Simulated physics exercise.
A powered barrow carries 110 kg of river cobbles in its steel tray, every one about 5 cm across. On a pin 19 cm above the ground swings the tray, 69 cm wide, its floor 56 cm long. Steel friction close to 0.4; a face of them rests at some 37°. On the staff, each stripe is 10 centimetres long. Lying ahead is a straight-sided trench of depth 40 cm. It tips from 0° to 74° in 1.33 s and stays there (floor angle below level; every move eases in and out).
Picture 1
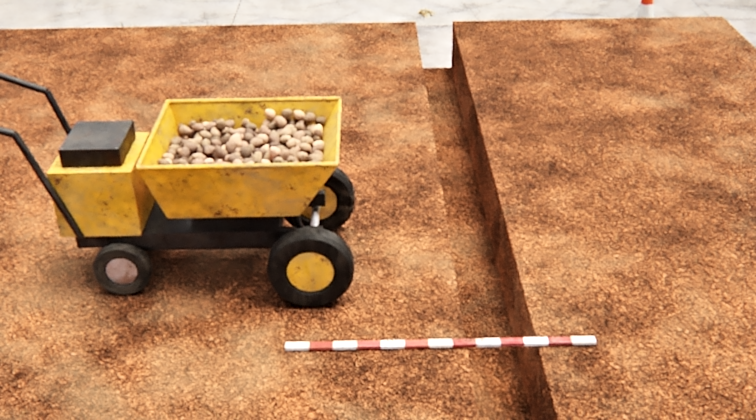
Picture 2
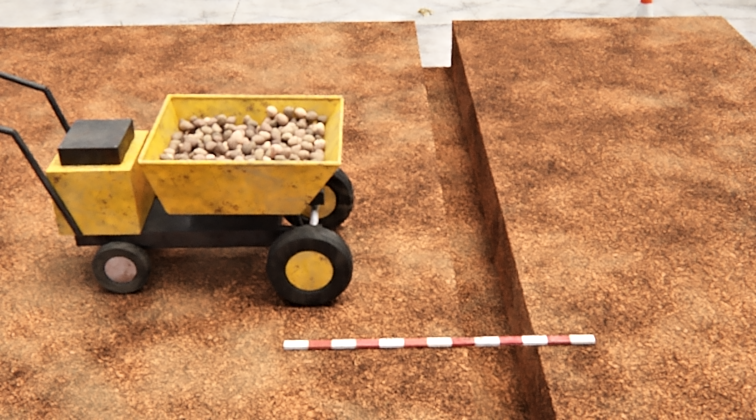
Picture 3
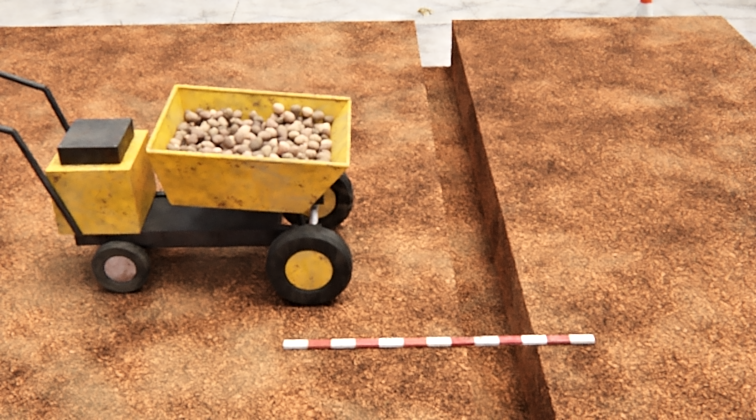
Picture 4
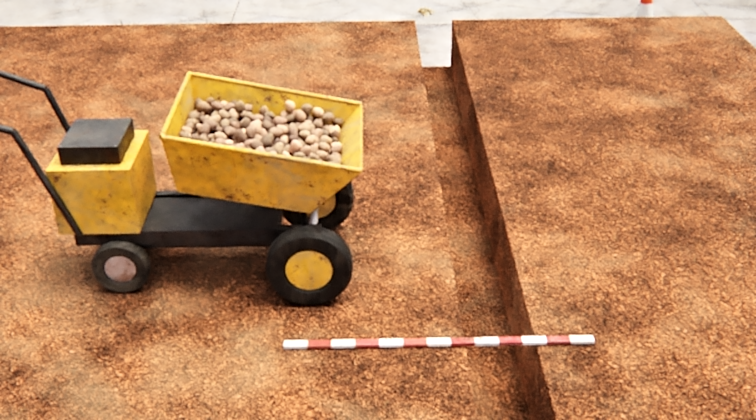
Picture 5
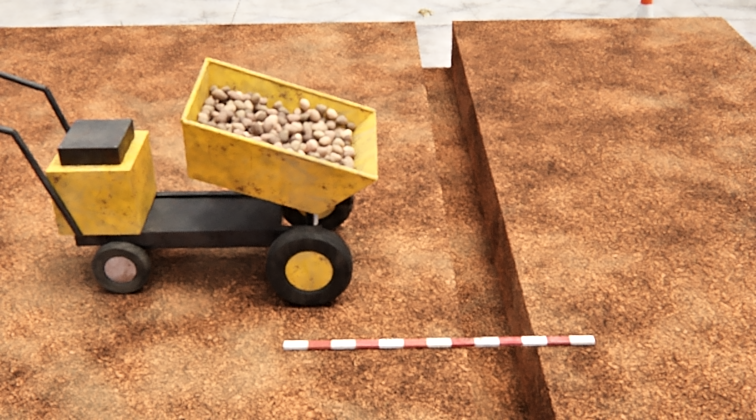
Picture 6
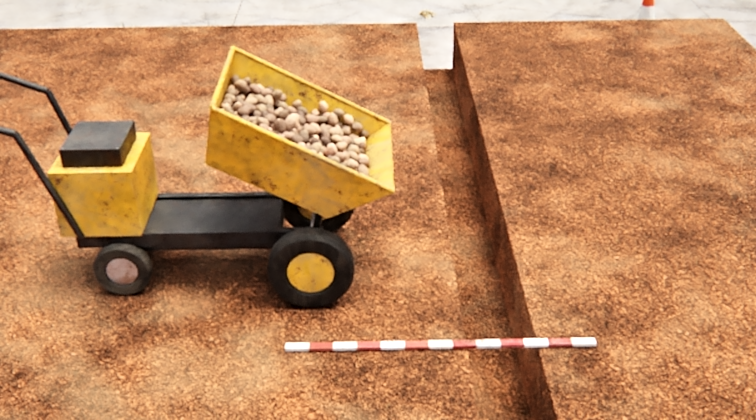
Beside a trench in brown ground, a yellow powered barrow tilting its stone-filled tray steadily steeper towards the right.
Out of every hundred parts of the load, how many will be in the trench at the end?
Close to 95 in every hundred.
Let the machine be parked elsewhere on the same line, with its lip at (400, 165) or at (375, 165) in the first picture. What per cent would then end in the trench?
I'd expect close to 60 per cent at the first and 85 per cent at the second.
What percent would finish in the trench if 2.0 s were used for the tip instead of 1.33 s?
That works out at about 95 in a hundred.
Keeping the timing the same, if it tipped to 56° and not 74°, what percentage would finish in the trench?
Roughly 20% would end there.
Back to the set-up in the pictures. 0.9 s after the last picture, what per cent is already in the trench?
About 35%.
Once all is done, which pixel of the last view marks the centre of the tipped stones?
Near (483, 314).
Then, 0.4 s after the last picture the floor is at 63°, 100 % in the tray; the foremost stones are at (429, 212).
Then, 0.9 s after the last picture the floor is at 74°, 59 % in the tray, 5 % short of the trench, 36 % in the trench; the foremost stones are at (509, 308).
Then, 1.2 s after the last picture the floor is at 74°, 28 % in the tray, 7 % short of the trench, 65 % in the trench; the foremost stones are at (512, 280).
Then, 3.2 s after the last picture the floor is at 74°, 0 % in the tray, 5 % short of the trench, 95 % in the trench; the foremost stones are at (522, 307).
